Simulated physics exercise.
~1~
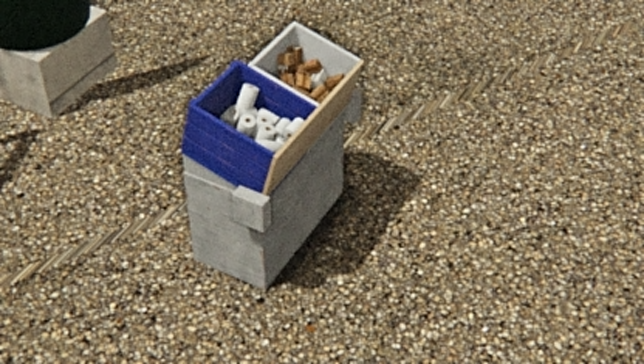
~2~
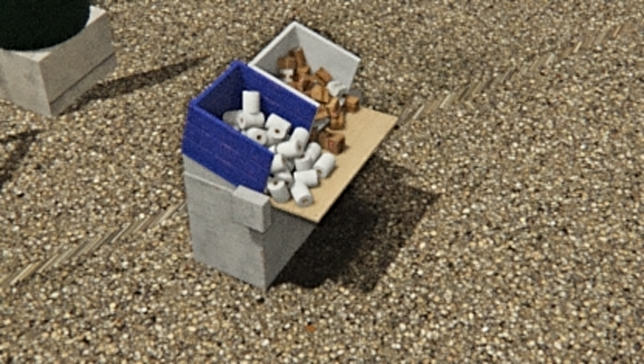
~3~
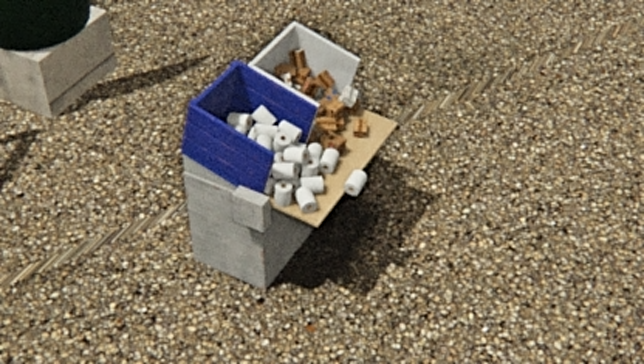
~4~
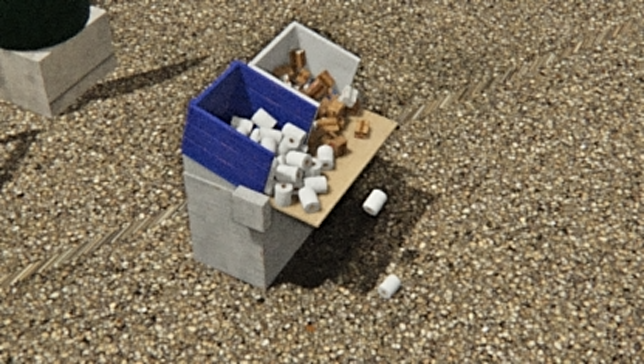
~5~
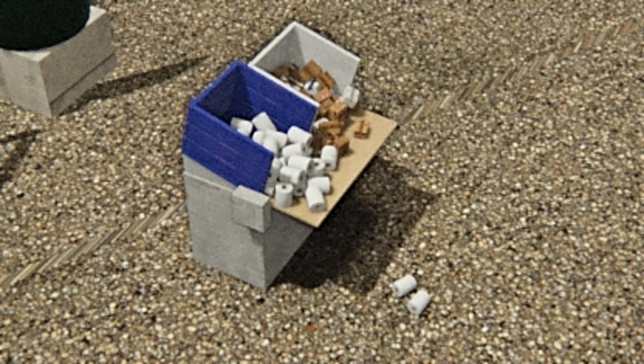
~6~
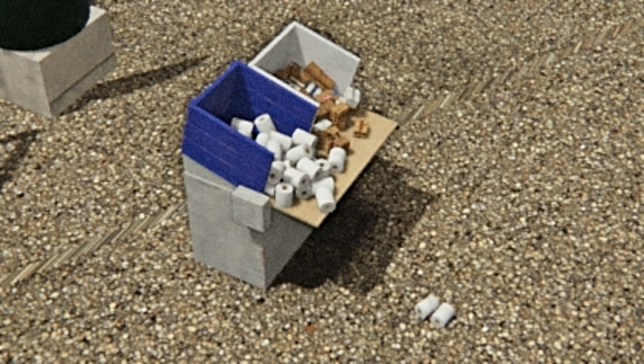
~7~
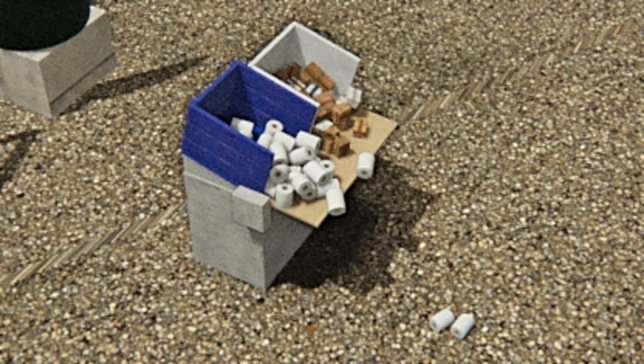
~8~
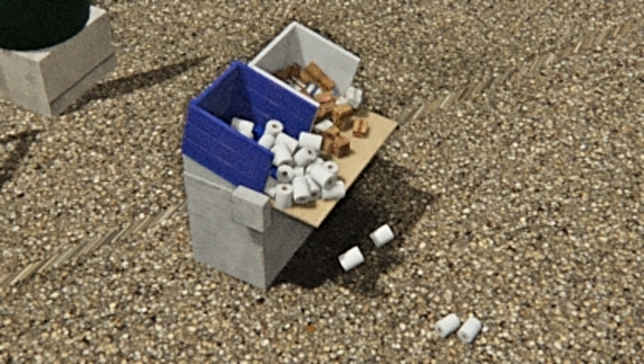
The footage shows a blue hopper of white paper rolls and a white hopper of brown parcels on a stand as their shared flap drops open and contents spill onto it. Two rolls fall and roll away rightward, then two more drop, while the parcels stay up.
